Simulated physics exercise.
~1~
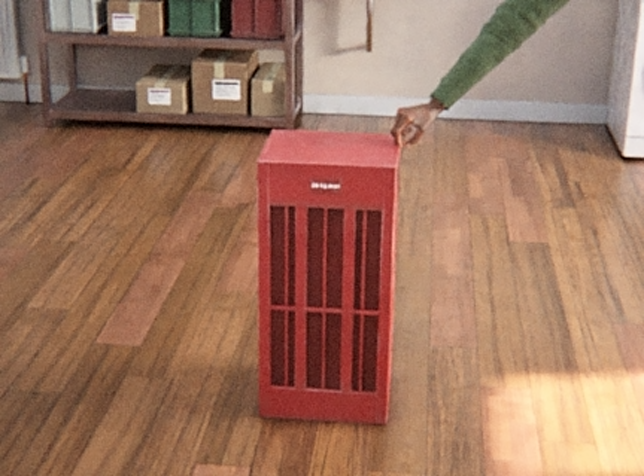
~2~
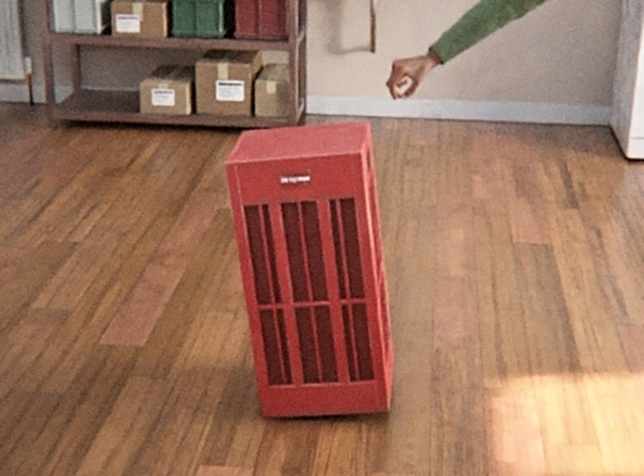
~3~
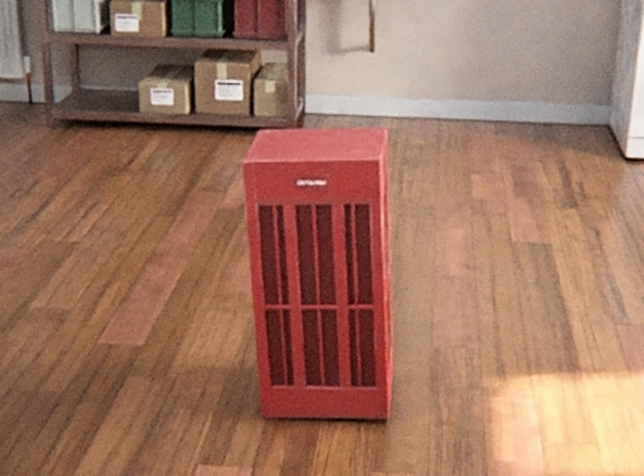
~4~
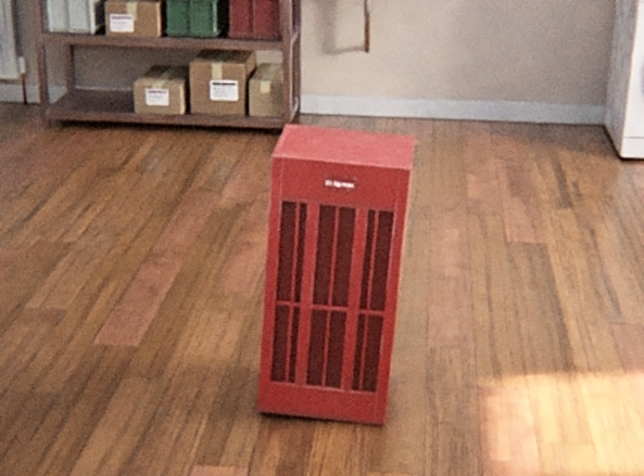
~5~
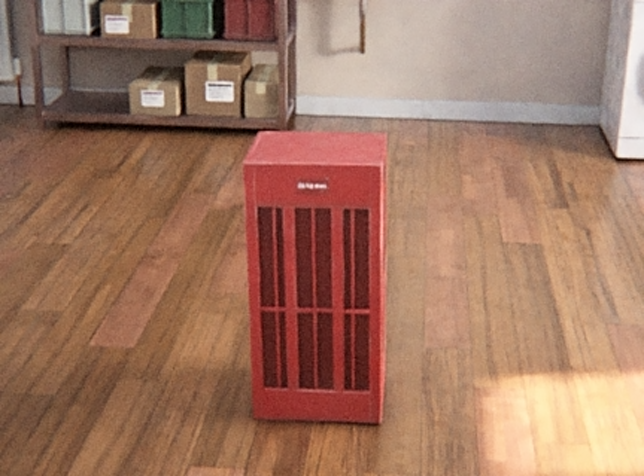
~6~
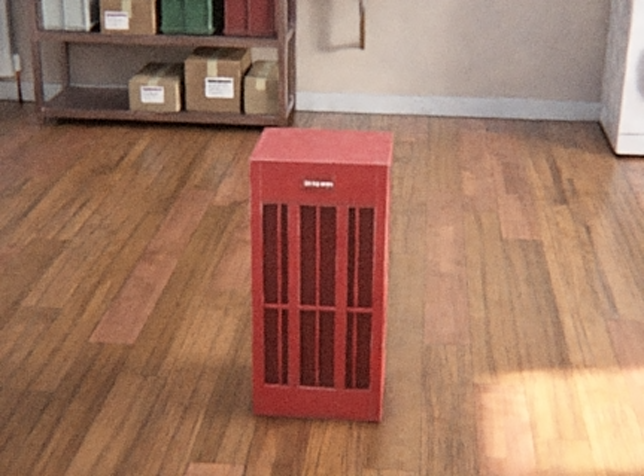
A tall red crate with dark slatted panels stands upright on a wooden floor, seen from slightly above by a gently swaying hand-held camera. Behind it, a brown shelf at the left holds cardboard boxes and green and red containers, and a patch of sunlight lies at the lower right. A hand in a green sleeve reaches in from the upper right to the crate's top corner, shoves it, then lets go and draws back. The crate tips to the left, rocks back, leans to the right, then returns nearly upright and settles standing on its base.
